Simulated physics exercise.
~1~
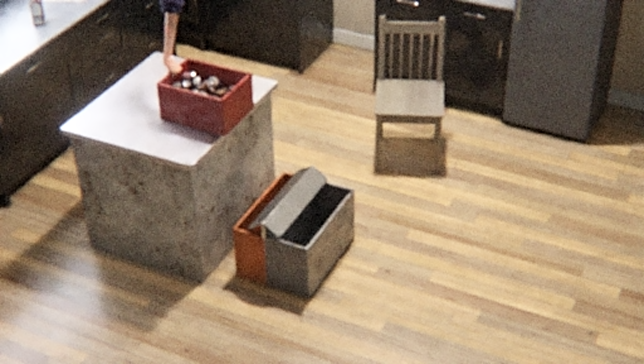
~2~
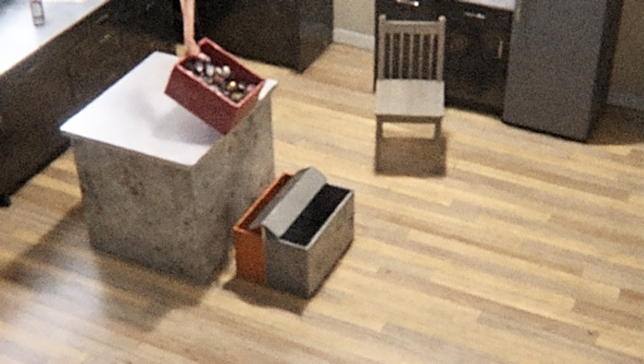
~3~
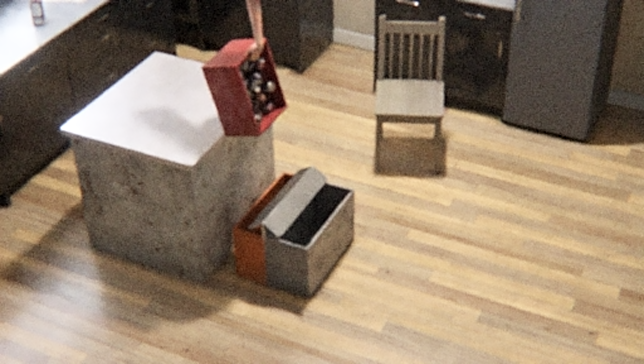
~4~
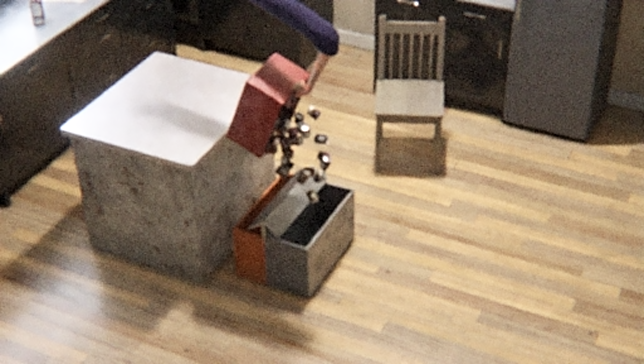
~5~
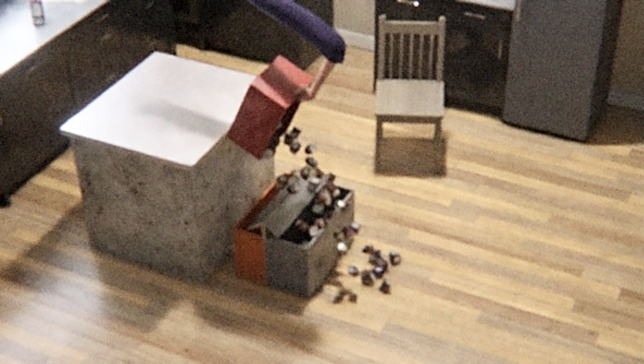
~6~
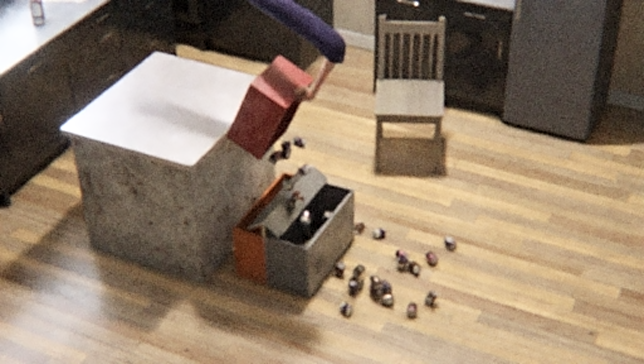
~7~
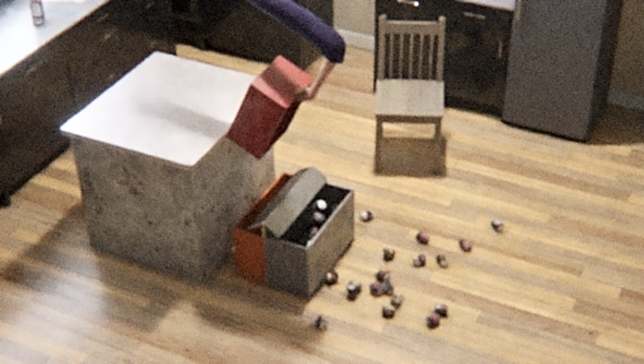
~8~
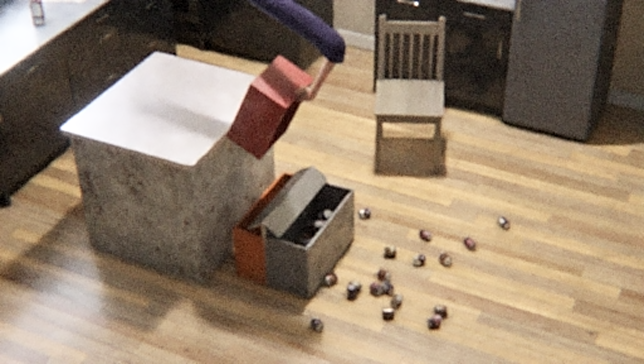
In a kitchen, a hand tips small cans from a red tote into a grey bin, some scattering across the floor.
